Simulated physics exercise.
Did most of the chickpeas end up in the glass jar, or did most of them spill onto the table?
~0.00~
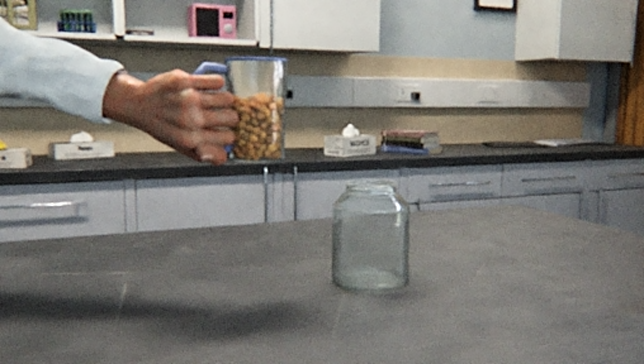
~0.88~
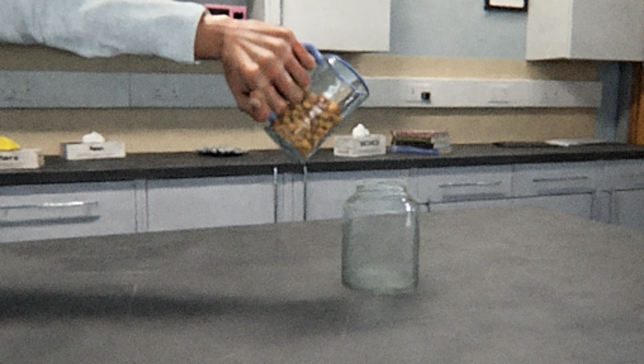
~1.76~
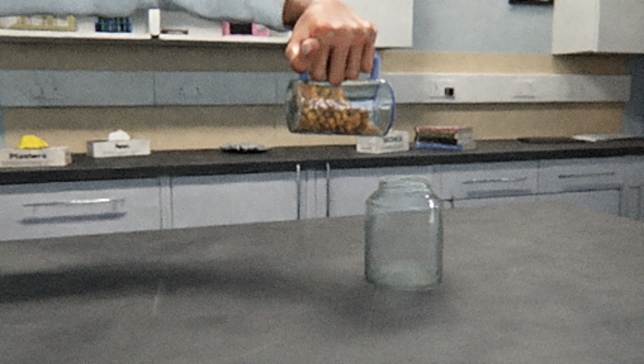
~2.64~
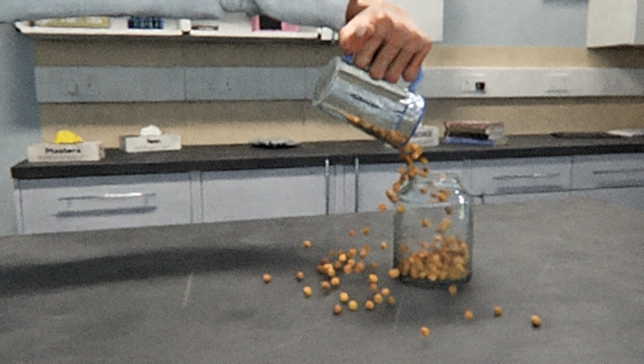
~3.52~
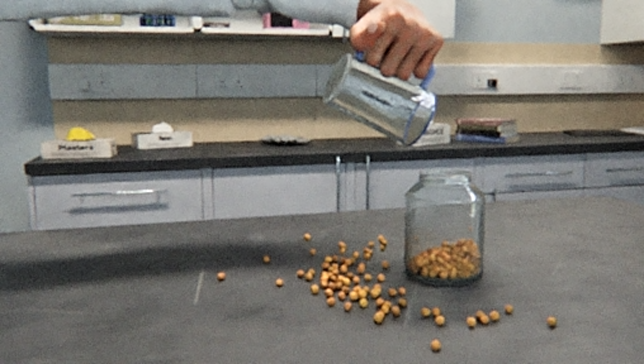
Most of the chickpeas ended up in the jar, though some spilled onto the table around it. Few, if any, were left in the cup.
